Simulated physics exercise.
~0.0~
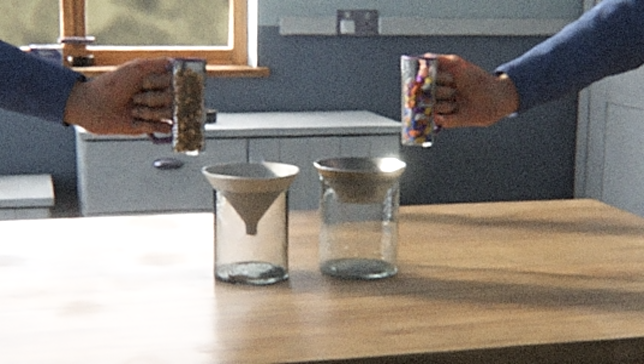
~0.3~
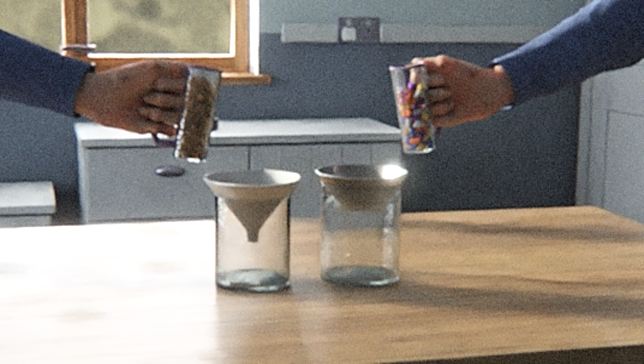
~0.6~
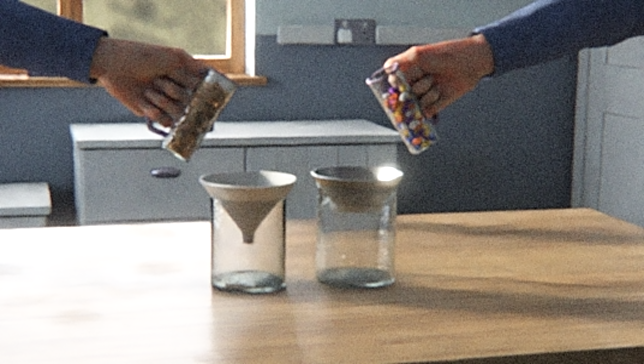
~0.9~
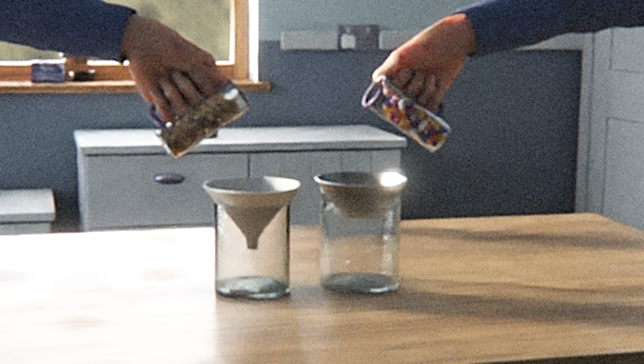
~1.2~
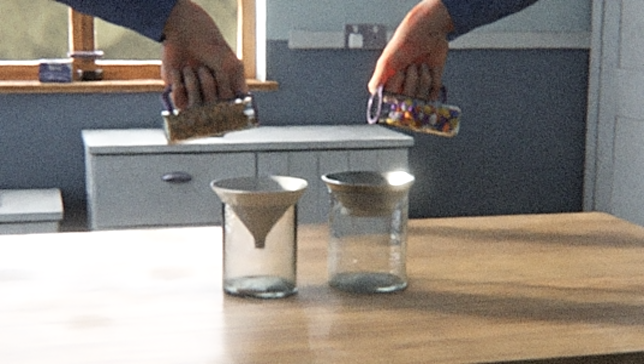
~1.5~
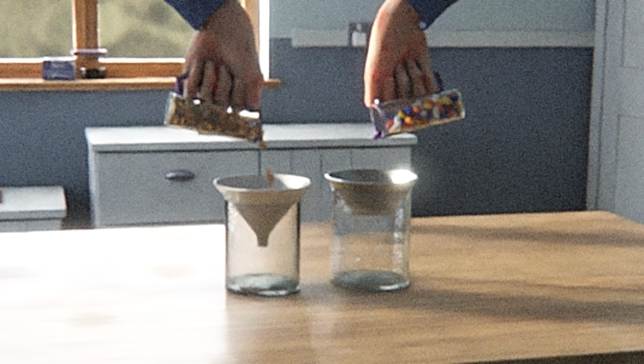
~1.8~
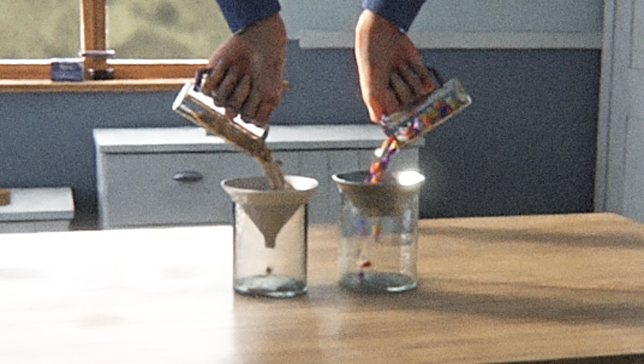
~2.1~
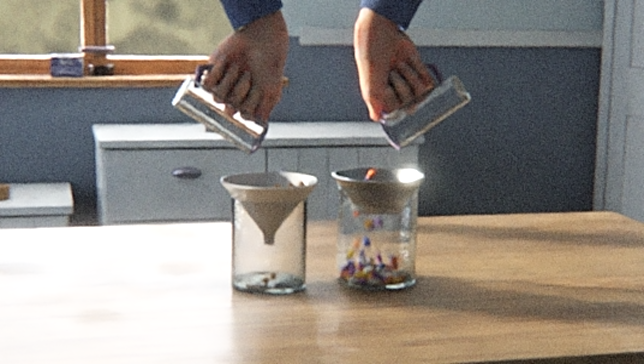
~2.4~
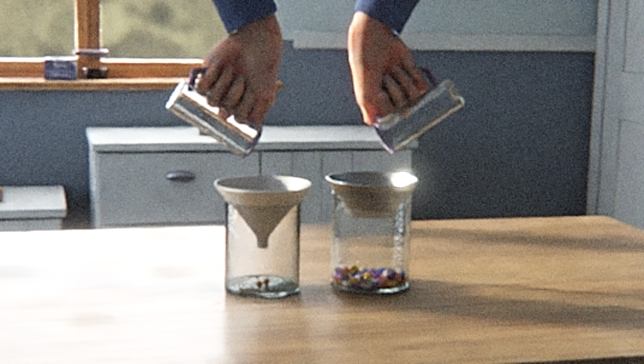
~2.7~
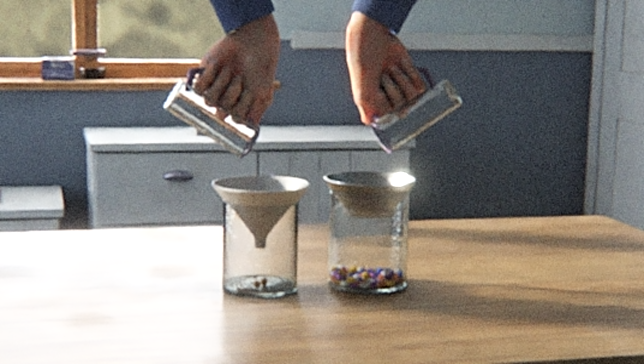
At the start, two hands hold clear cups above a pair of glass jars with funnels on a wooden counter, the left cup full of small brown pieces and the right one full of colourful pieces. The hands move inward and tip the cups toward each other. A few brown pieces slip out first, then both loads pour into the funnels. The colourful pieces drop through and gather at the bottom of the right jar. On the left, only a few pieces reach the jar and the rest stay jammed in the funnel, while both emptied cups stay tipped above.
